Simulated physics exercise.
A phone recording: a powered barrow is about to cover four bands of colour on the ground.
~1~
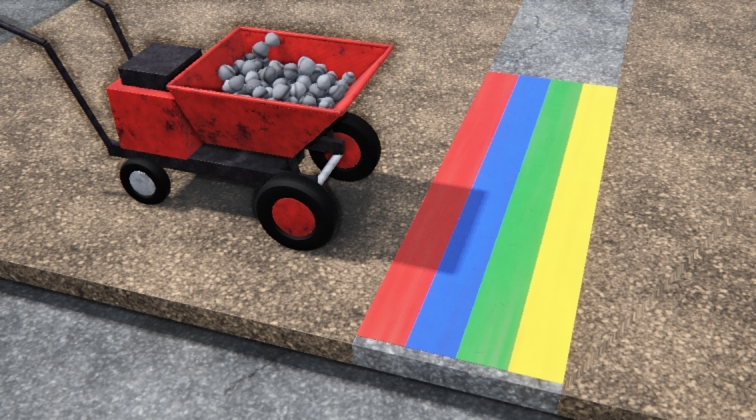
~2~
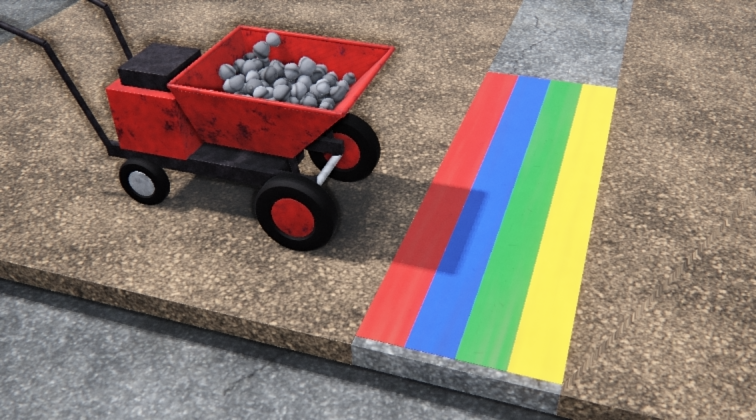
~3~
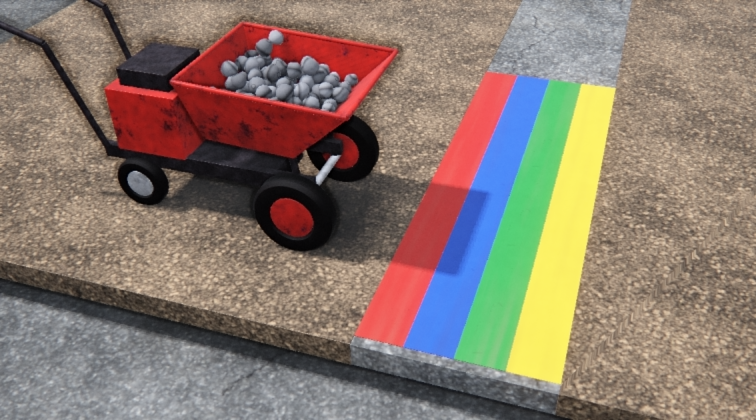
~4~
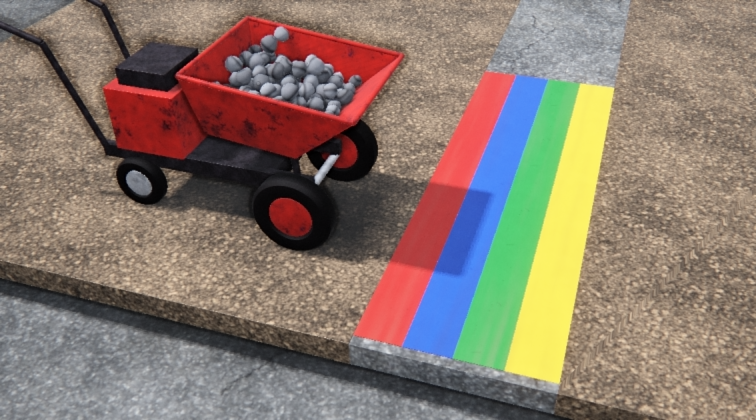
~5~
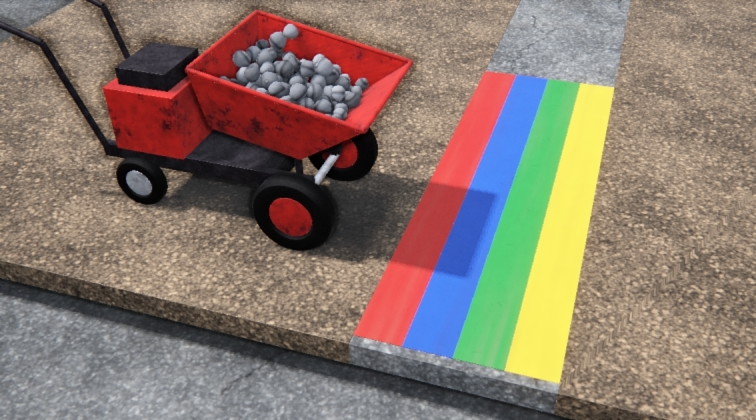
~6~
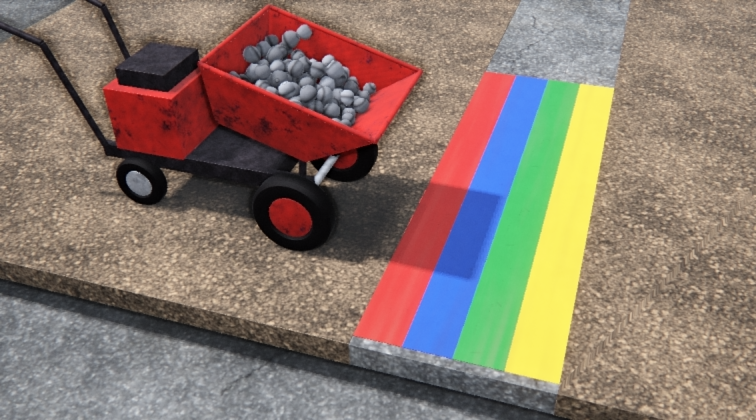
Red powered barrow standing beside red, blue, green and yellow ground stripes, its skip of grey cobbles slowly tilting forward to the right.
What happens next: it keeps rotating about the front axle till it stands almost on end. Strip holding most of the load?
Blue.
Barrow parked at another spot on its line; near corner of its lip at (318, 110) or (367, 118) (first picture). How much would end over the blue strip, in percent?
You'd see around 30 per cent the first time and around 20 per cent the second.
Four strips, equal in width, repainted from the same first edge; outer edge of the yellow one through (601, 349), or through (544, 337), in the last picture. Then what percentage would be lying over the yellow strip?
First case 10 per cent, second case 10 per cent.
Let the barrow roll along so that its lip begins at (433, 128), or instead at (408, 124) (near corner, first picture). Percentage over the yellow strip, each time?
You'd get around 40 in a hundred, then 30 in a hundred.
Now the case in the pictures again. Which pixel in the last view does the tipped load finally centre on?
Roughly at pixel (486, 235).
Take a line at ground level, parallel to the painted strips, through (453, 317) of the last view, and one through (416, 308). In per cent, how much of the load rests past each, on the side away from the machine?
I'd put it near 40 in a hundred, then near 70 in a hundred.
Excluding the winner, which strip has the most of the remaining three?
Just behind the leader sits the green strip.
Just after the last frame, skip tipped steeply; every one in the skip.
A moment on, skip tipped steeply; the larger part in the skip; just a few over the red strip; about a tenth over the blue strip; just a few over the green strip.
Further on, skip tipped right over; roughly a quarter in the skip; about a tenth over the red strip; roughly a third over the blue strip; roughly a quarter over the green strip; about a tenth over the yellow strip; just a few off the paint.
When it is over, skip tipped right over; roughly a quarter in the skip; about a tenth over the red strip; roughly a third over the blue strip; roughly a quarter over the green strip; about a tenth over the yellow strip; about a tenth off the paint.
